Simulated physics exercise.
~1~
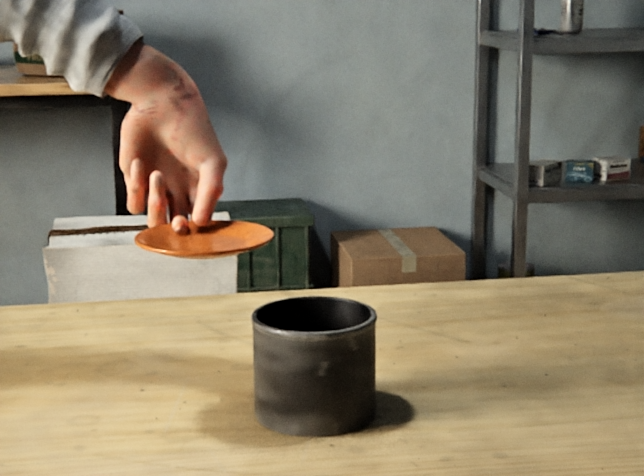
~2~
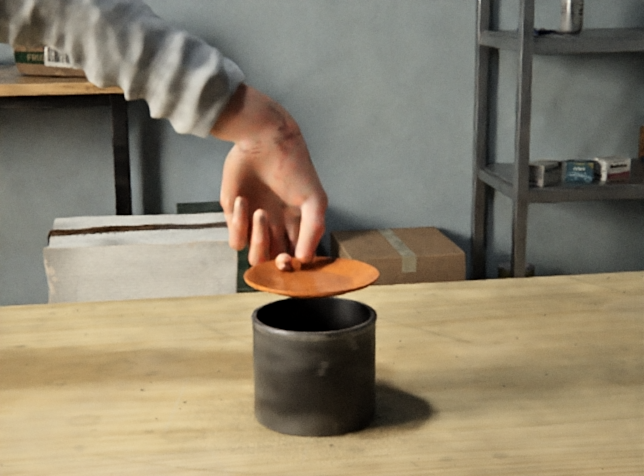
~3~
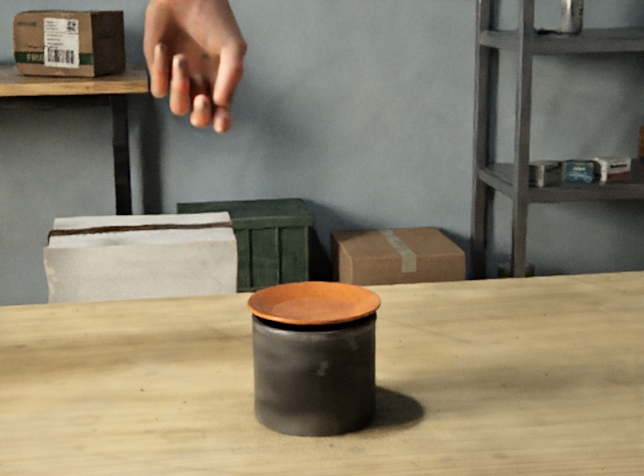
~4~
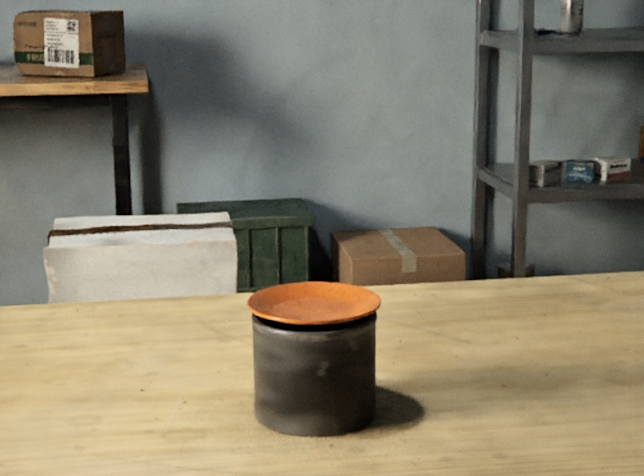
The footage shows a hand holding an orange saucer above a wooden table, moving it right over an open dark beaker and lowering it onto the rim. The hand lets go and withdraws upward out of view, leaving the saucer resting still across the opening.
